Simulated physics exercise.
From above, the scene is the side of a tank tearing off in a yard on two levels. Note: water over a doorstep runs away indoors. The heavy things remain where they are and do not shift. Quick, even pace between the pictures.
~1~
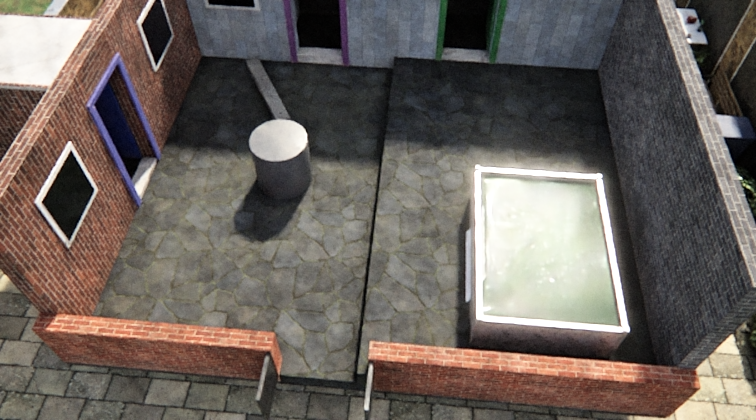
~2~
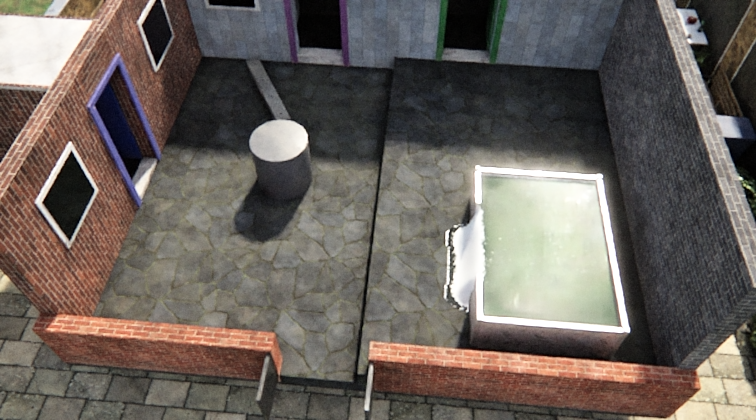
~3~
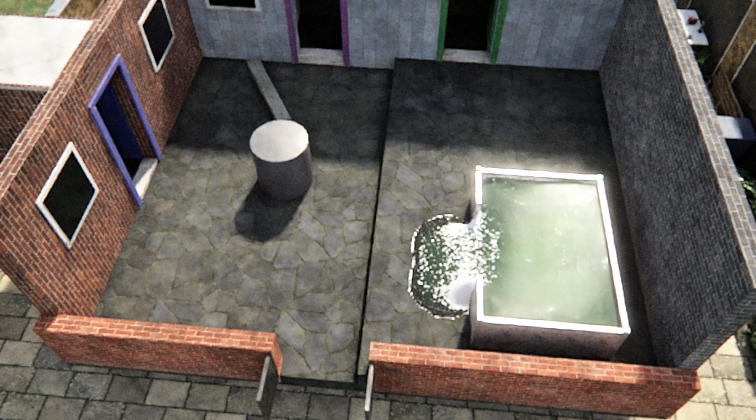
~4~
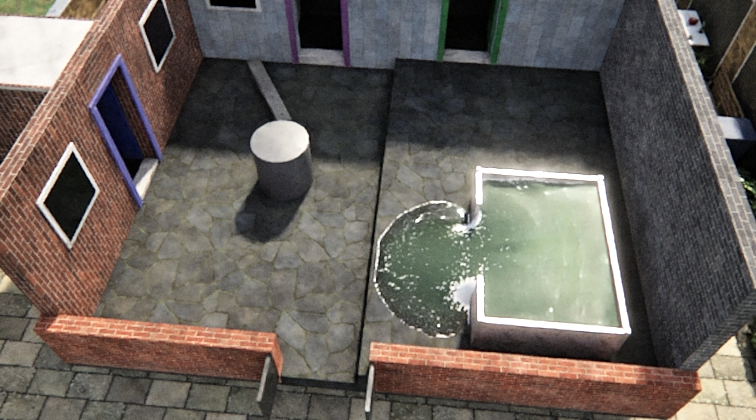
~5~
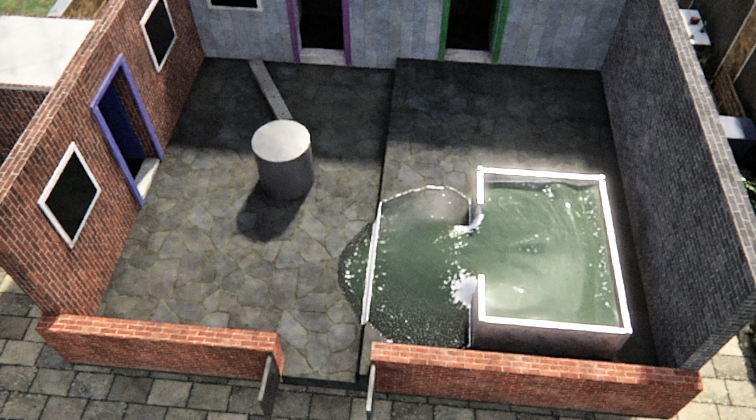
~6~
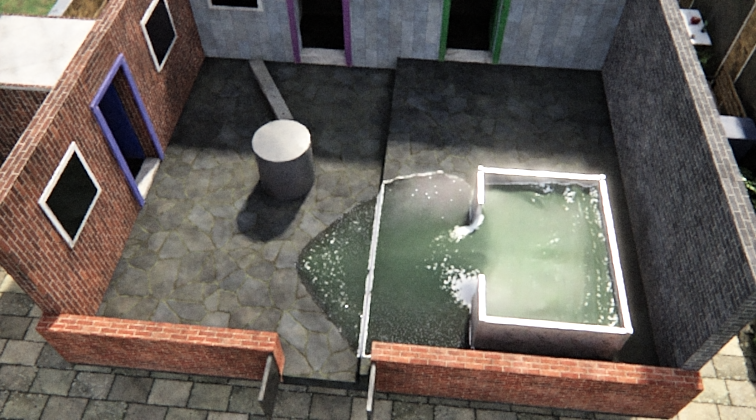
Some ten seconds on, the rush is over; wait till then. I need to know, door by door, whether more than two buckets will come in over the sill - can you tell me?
Sure. At the green door, no more than two will. At the purple door, no more than two will. At the blue door, more than two will.
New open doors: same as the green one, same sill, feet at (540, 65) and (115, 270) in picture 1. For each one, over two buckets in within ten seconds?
Stays within it; exceeds it.
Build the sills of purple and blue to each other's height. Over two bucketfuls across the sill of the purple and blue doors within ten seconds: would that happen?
After the swap, the purple door falls short and the blue door falls short.
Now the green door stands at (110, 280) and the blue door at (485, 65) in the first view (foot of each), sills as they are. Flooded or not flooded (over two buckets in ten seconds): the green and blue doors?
Well, going one at a time, the green one breaks the limit while the blue one comes in under it.
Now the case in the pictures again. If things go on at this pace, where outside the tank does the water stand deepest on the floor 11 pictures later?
It should be deepest at about (91, 328).
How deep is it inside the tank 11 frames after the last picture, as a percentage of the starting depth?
54 percent or so.
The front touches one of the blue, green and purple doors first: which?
I'd go with the one in blue.
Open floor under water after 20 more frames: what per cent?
Around 50 in a hundred.
A moment on, water covers 30 % of the floor; the green door not reached, the purple door not reached, the blue door not reached.
Next, water covers 40 % of the floor; the green door not reached, the purple door not reached, the blue door under two buckets in.
Then, water covers 50 % of the floor; the green door not reached, the purple door wet at the sill, nothing in, the blue door over two buckets in.
Later, water covers 65 % of the floor; the green door not reached, the purple door wet at the sill, nothing in, the blue door over two buckets in.
In the end, water covers 65 % of the floor; the green door not reached, the purple door wet at the sill, nothing in, the blue door over two buckets in.
